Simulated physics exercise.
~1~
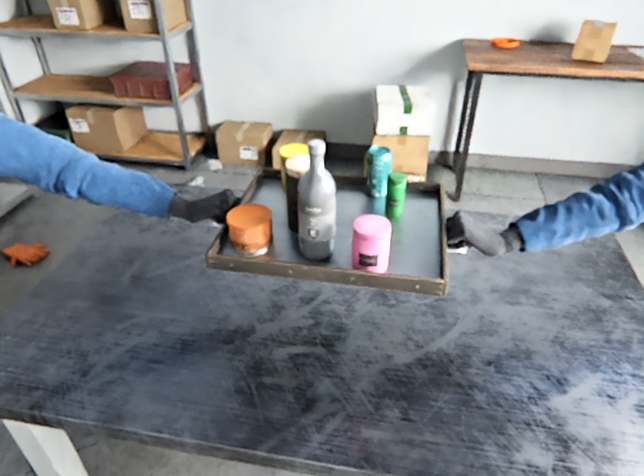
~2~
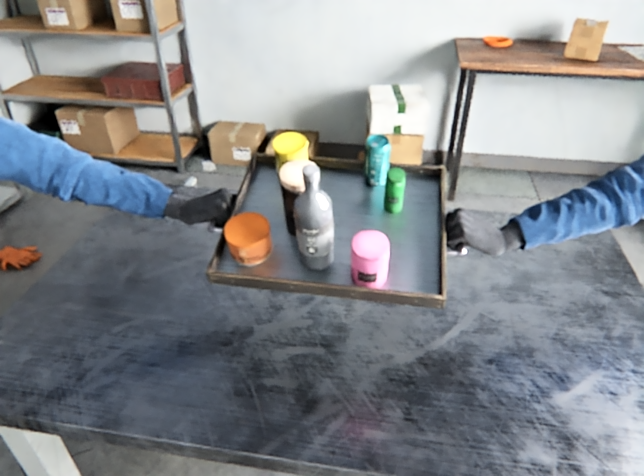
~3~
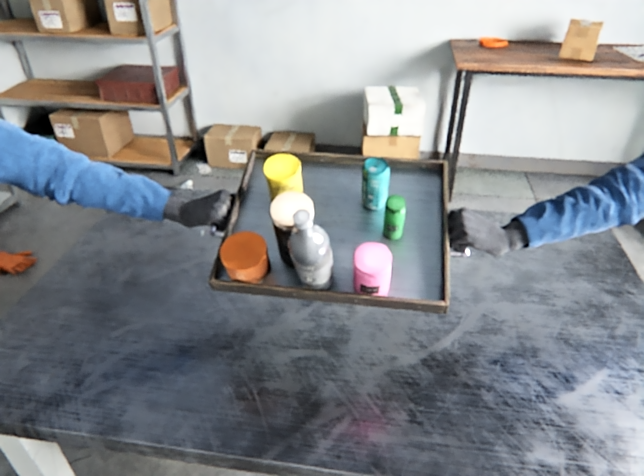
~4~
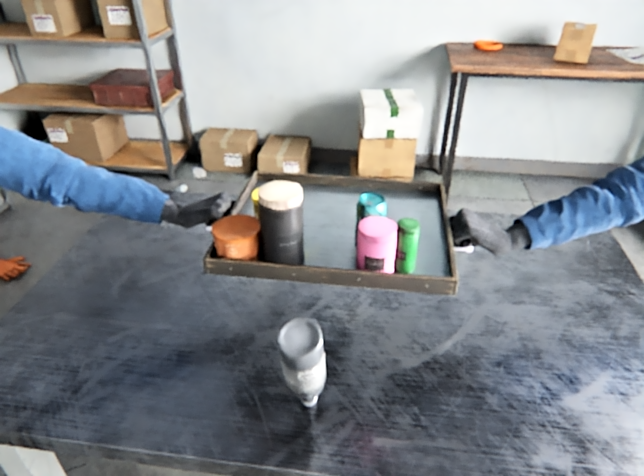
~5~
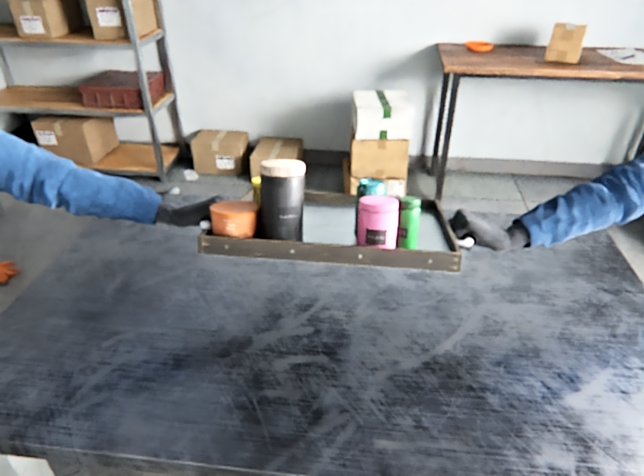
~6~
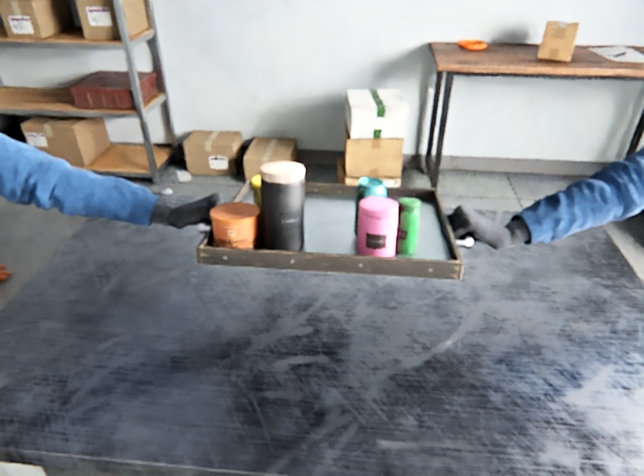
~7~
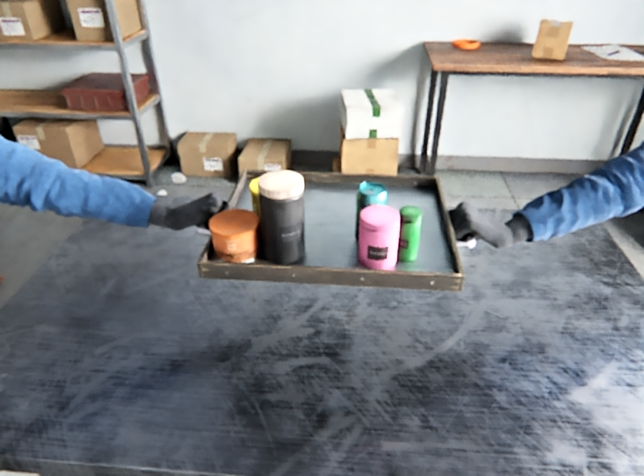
The clip shows two gloved hands holding a tray of containers above a dark table, tipping it toward the viewer until the grey bottle falls off the near edge upside down, then tilting it away and back to level, with the other six, some shifted, still standing aboard.
